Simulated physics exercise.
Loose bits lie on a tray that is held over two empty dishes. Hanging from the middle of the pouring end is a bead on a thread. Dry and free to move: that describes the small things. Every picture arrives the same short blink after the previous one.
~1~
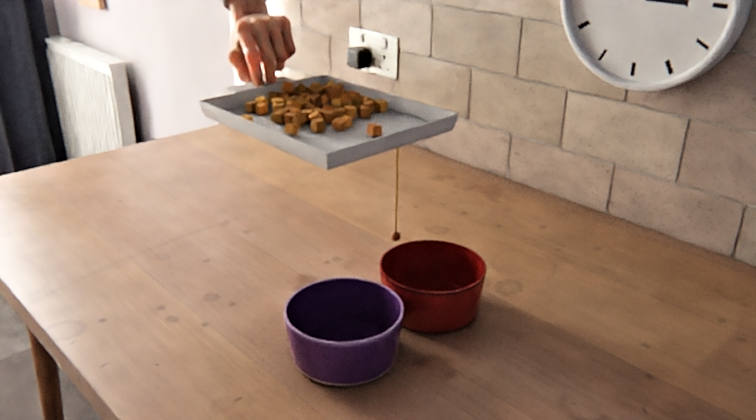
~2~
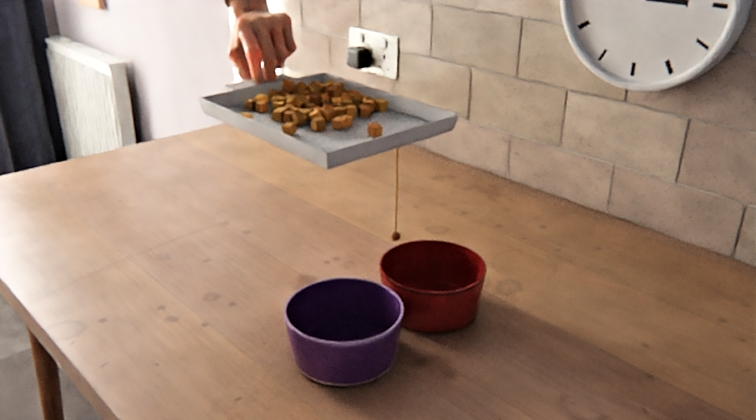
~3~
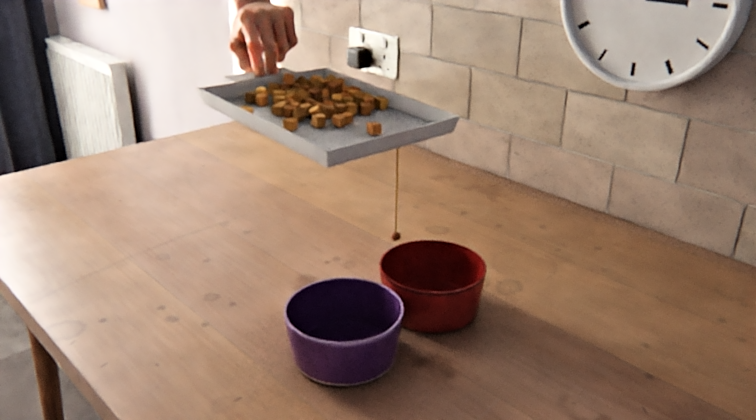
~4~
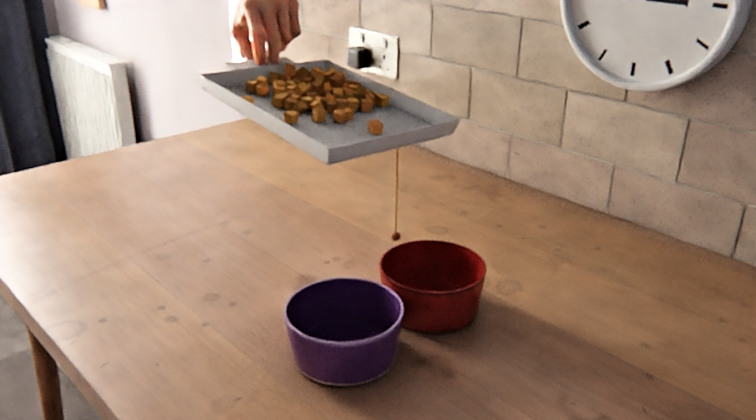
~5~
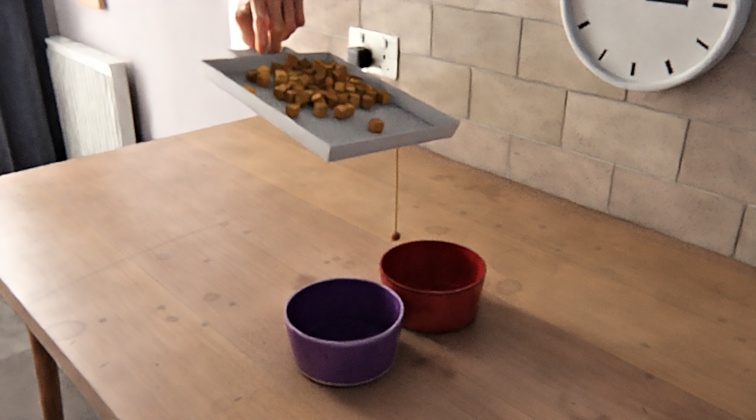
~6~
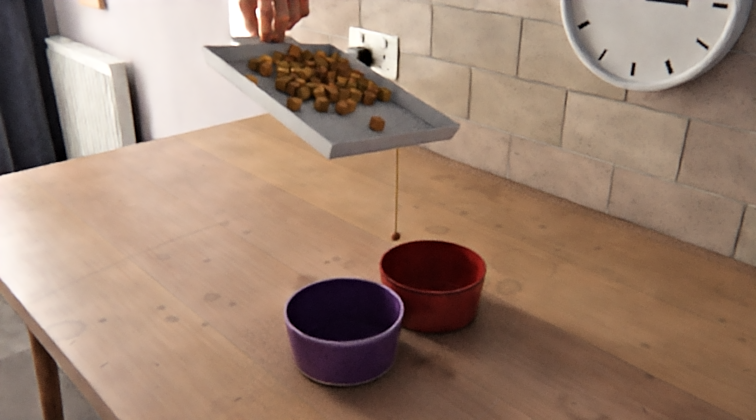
A hand gradually raises the back of a tray of brown cubes above two bowls.
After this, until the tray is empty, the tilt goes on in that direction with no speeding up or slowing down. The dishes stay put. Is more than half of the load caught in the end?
Most is lost.
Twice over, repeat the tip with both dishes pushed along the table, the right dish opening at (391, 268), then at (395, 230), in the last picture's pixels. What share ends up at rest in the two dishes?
The first try yields 0% and the second yields 10%.
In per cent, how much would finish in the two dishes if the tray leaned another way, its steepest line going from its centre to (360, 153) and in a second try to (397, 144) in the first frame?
80 % and 60 %, roughly.
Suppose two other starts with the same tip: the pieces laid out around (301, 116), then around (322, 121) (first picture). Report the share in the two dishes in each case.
You'd get about 30 per cent first and about 40 per cent second.
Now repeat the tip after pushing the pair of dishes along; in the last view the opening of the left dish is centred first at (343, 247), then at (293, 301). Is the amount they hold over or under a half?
In turn: Less than half; less than half.
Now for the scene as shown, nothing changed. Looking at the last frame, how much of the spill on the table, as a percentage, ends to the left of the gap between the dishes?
Close to 0 per cent.
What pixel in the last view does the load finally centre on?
The centre settles at about (498, 270).
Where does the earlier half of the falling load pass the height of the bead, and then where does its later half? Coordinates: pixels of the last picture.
Early half: (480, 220); late half: (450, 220).
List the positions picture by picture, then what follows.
The first picture shows corners of the pouring end near (327, 151) and (454, 114), level; middle of the load near (316, 106), croutons; left dish near (384, 353); right dish near (472, 303); bead on its thread near (396, 236).
The second picture shows corners of the pouring end near (328, 151) and (454, 114), level; middle of the load near (316, 105).
The third picture shows corners of the pouring end near (328, 149) and (455, 116), tipped barely, lowest at the right corner; middle of the load near (317, 100).
The fourth picture shows corners of the pouring end near (330, 146) and (455, 118), tipped a little, lowest at the right corner; middle of the load near (317, 93).
The fifth picture shows corners of the pouring end near (331, 144) and (456, 121), tipped a little, lowest at the right corner; middle of the load near (319, 86).
The sixth picture shows corners of the pouring end near (333, 142) and (456, 124), tipped clearly, lowest at the right corner; middle of the load near (320, 79); left dish near (384, 353); right dish near (472, 303).
Shortly afterwards, tray tipped steeply; all but a few on the tray; only a few outside both; only a few in the air.
Next, tray tipped right over; all but a few on the tray; only a few in the right dish; a little outside both.
Some moments later, tray tipped past a quarter turn; near a quarter in the right dish; the bulk outside both.
In the end, tray tipped past a quarter turn; none at all in the left dish; near a quarter in the right dish; the bulk outside both.
